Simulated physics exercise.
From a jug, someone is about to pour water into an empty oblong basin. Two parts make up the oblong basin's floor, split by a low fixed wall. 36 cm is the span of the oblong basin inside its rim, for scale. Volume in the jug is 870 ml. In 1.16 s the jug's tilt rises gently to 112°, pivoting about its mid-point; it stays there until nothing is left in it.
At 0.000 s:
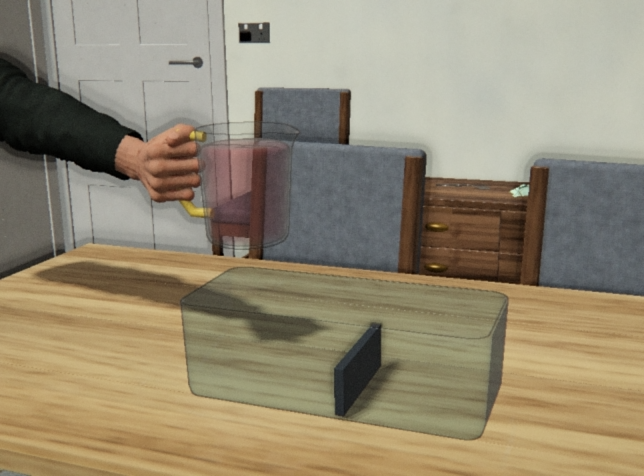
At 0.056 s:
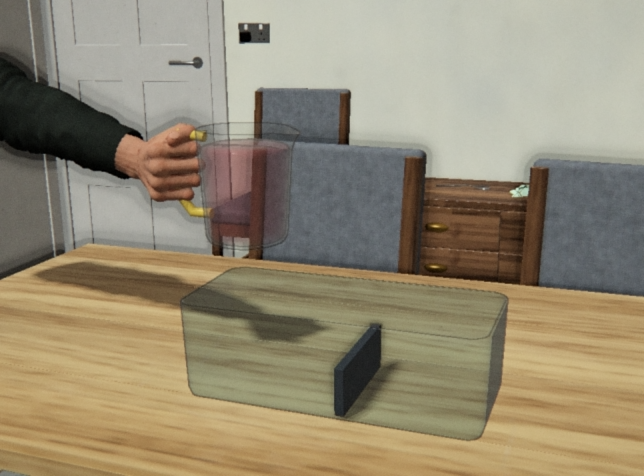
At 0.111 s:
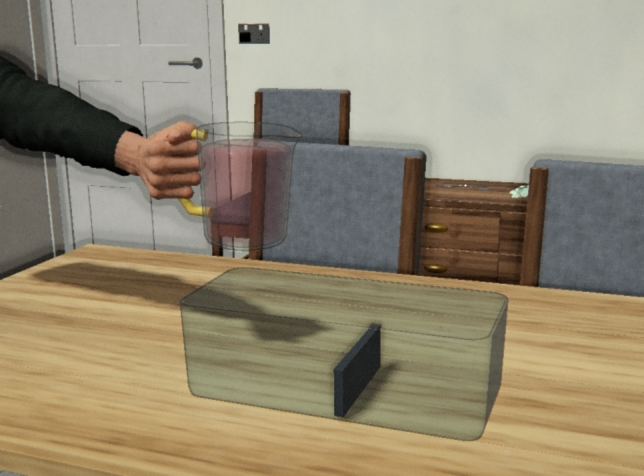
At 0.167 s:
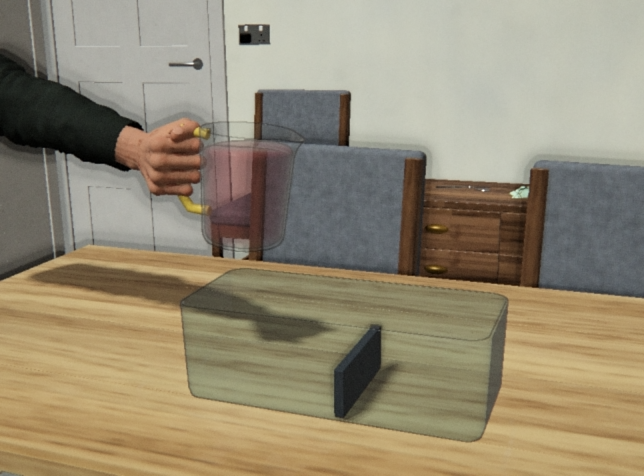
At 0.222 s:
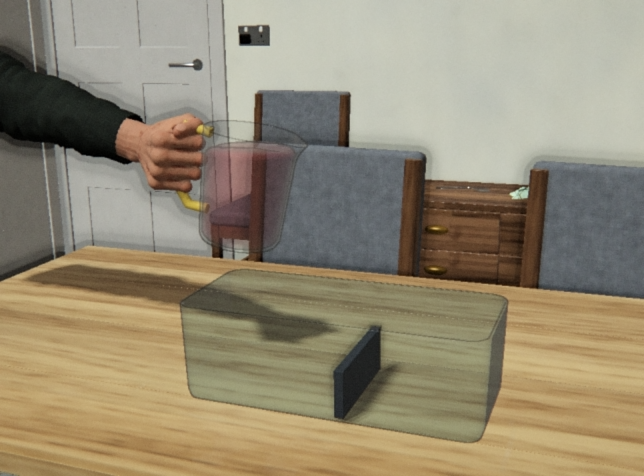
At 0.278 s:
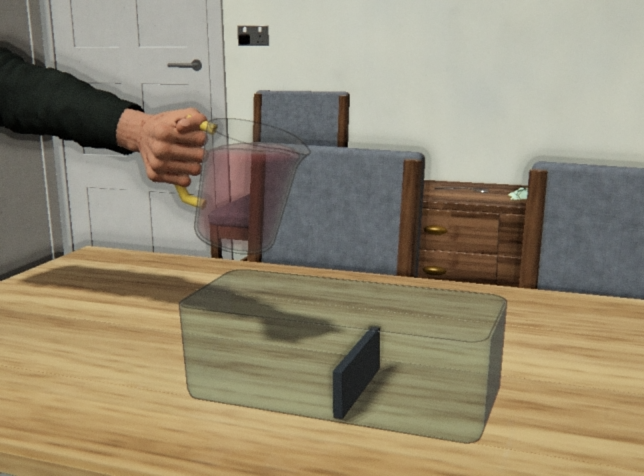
A transparent jug of reddish liquid, held upright by its yellow handle in a hand at the left, stays almost still above a wooden table at first. The hand then gradually tilts it slightly to the right, while the clear oblong basin below, with its short dark dividing wall, remains motionless and empty.
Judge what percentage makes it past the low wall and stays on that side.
Some 52 per cent makes it over and stays.
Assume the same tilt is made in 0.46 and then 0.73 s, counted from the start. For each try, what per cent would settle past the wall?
Near 20 in a hundred on the first go and near 30 in a hundred on the second.
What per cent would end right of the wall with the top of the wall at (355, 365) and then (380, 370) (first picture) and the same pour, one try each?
Result: 60 per cent, then 35 per cent.
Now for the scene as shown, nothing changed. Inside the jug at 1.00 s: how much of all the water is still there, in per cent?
Close to 20 percent of the whole amount.
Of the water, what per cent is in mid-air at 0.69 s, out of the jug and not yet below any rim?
Estimate: About 16 % of all of it.
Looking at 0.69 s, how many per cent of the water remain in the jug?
I'd put it near 76 percent.
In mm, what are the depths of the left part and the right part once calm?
Left part: About 14 mm; right part: About 20 mm.
By 0.69 s the tilt is 73° and 76 per cent is still to pour, 1 is left of the wall and 7 right of it.
By 1.00 s the tilt is 107° and 20 per cent is still to pour, 19 is left of the wall and 47 right of it.
By 1.31 s the tilt is 112° and 0 per cent is still to pour, 47 is left of the wall and 51 right of it.
By 1.66 s the tilt is 112° and 0 per cent is still to pour, 47 is left of the wall and 52 right of it.
At rest 47 per cent lies left of the wall, 52 right of it and 1 outside.
